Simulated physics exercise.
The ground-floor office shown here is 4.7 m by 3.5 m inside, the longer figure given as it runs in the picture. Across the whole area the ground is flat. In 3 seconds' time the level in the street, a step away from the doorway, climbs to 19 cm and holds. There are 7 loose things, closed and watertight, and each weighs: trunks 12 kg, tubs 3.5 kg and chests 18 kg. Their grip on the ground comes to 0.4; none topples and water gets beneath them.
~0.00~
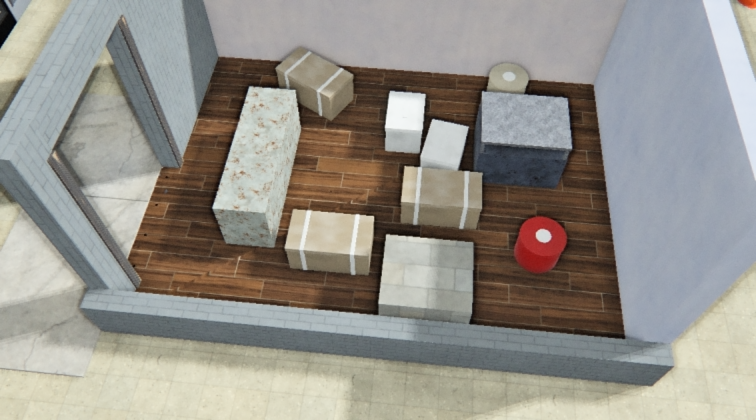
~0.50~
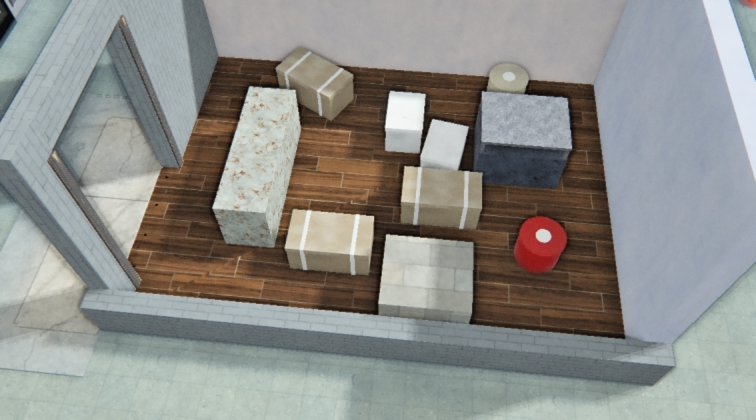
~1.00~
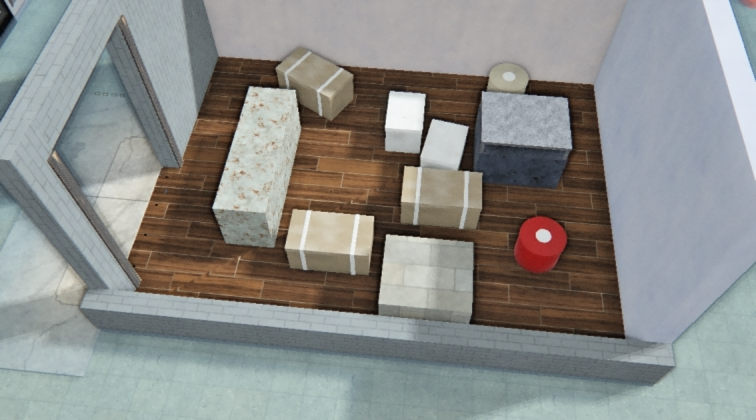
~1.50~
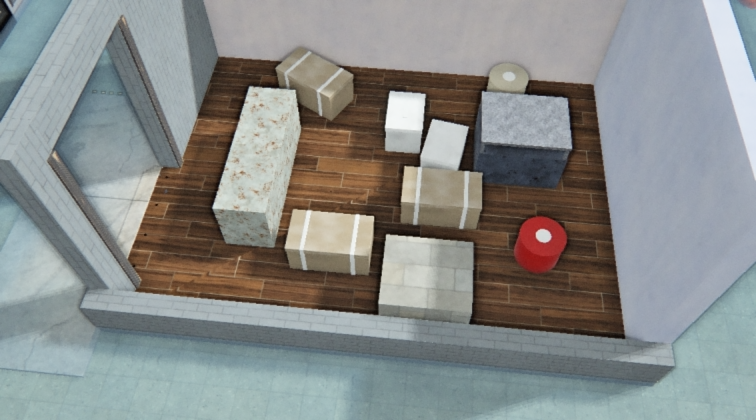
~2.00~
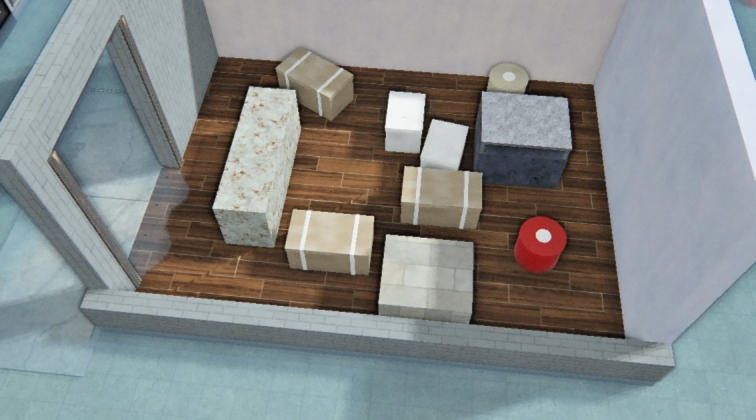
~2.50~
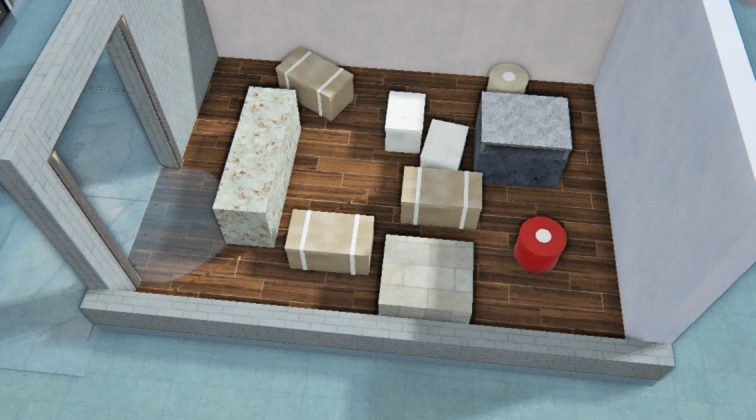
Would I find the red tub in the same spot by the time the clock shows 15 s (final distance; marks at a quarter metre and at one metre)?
It ends up a bit off.
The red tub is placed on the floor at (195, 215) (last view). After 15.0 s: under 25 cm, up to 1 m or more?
By then it winds up well off.
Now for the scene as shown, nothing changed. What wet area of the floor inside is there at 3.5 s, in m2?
Somewhere around 2.5 m2, roughly.
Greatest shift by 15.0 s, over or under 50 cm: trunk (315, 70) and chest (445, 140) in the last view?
In that order: Beyond and within.
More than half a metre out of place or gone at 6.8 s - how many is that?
By then 1.
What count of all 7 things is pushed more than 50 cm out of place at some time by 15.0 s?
The count comes to 5.
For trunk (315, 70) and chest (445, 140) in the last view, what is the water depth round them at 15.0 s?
About 12 and 11 cm.
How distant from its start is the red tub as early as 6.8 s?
About 0 cm by then.
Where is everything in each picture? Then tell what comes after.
The red tub at (543, 236) rests on the ground; 0.0 m2 under water; 0 of 7 have shifted, in the first picture.
The red tub at (543, 236) rests on the ground; 0.0 m2 under water; 0 of 7 have shifted, in the second picture.
The red tub at (543, 236), on the bottom; water covers 0.0 m2; 0 of 7 have shifted, in the third picture.
The red tub at (543, 236), on the bottom; 0.0 m2 under water; 0 of 7 have shifted, in the fourth picture.
The red tub at (543, 236), on the bottom; water covers 0.1 m2; 0 of 7 have shifted, in the fifth picture.
The red tub at (543, 236), on the bottom; 0.8 m2 under water; 0 of 7 have shifted, in the sixth picture.
After 3.5 s the red tub is near (543, 236), 0.0 m from its start, aground; 0 afloat.
After 6.8 s the red tub is near (543, 236), 0.0 m from its start, aground; 1 afloat.
After 11.0 s the red tub is near (550, 276), 0.4 m from its start, afloat; 4 afloat.
After 15.0 s the red tub is near (495, 241), 0.5 m from its start, afloat; 7 afloat.
